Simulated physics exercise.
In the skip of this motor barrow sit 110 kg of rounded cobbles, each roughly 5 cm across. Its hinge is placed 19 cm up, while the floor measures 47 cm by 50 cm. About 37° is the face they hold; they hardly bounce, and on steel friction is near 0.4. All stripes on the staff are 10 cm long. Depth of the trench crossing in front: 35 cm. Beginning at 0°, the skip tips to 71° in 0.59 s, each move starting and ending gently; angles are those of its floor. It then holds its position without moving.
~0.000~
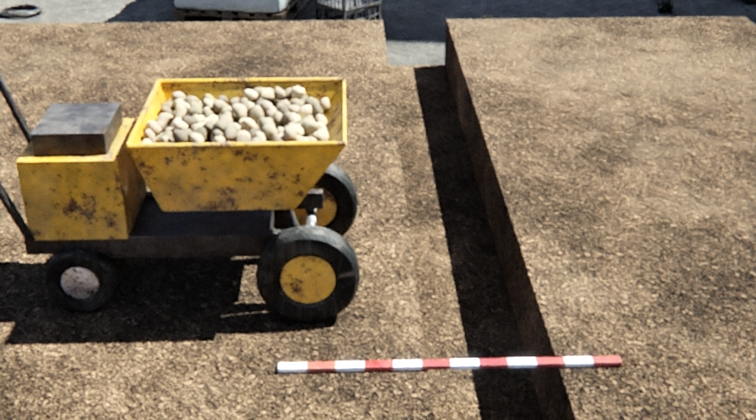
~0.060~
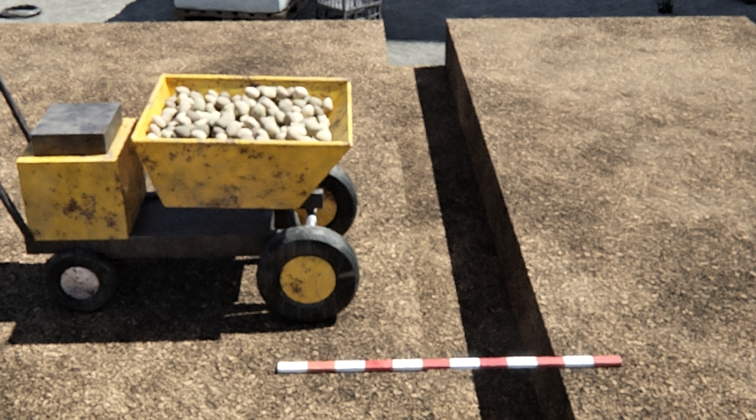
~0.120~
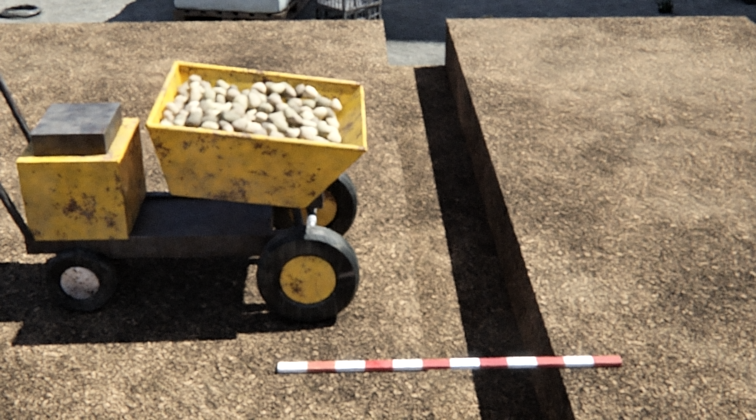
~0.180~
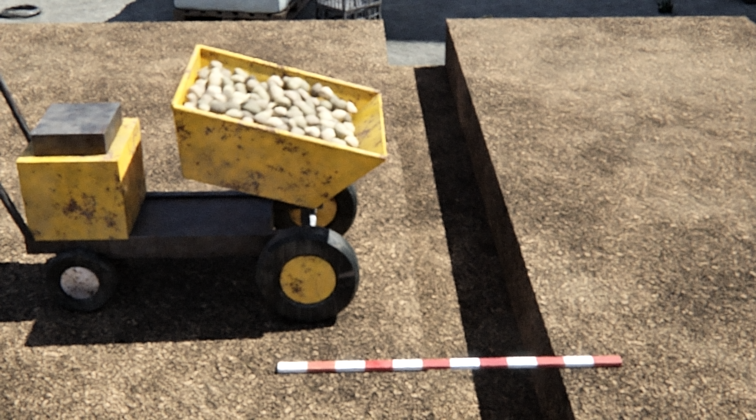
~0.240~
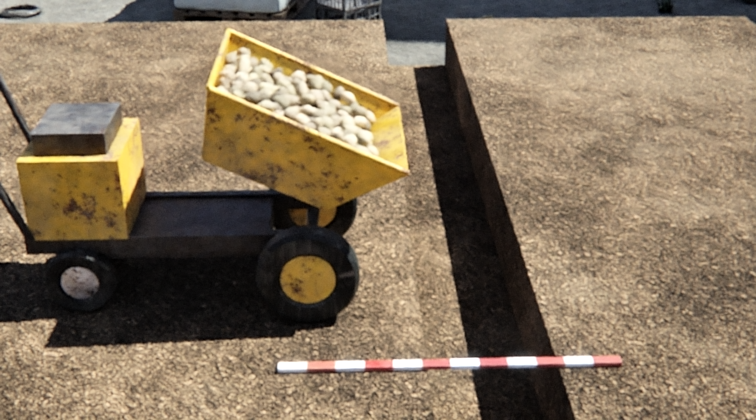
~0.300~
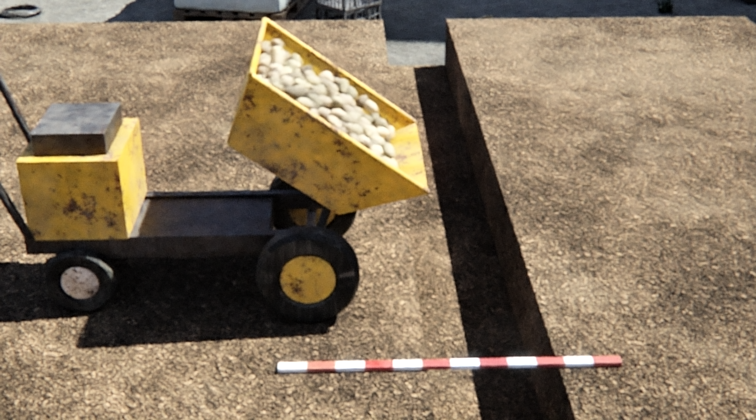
In this clip, a yellow motor barrow loaded with rounded cobbles stands on brown ground left of a narrow trench, and its skip tilts steadily steeper toward the right, the rear edge rising while the wheels stay in place.
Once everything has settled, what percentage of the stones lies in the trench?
I would say 66 percent.
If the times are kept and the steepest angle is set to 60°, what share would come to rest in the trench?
I'd guess some 45 in a hundred.
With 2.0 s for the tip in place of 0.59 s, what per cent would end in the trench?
With that change, it comes to around 100 per cent.
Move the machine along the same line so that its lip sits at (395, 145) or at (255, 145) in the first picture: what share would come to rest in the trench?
It'd be around 35 per cent and after that around 90 per cent.
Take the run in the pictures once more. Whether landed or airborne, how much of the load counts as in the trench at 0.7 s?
I'd say near 30 per cent at that time.
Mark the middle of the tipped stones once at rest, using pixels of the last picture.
The middle should be near (508, 330).
After 0.4 s the floor is at 60°; 100 % in the skip; the foremost stones are at (440, 205).
After 0.7 s the floor is at 71°; 66 % in the skip, 31 % in the trench, 3 % past the trench; the foremost stones are at (553, 281).
After 1.0 s the floor is at 71°; 18 % in the skip, 48 % in the trench, 34 % past the trench; the foremost stones are at (733, 247).
After 3.0 s the floor is at 71°; 0 % in the skip, 66 % in the trench, 34 % past the trench; the foremost stones are past the picture's edge.
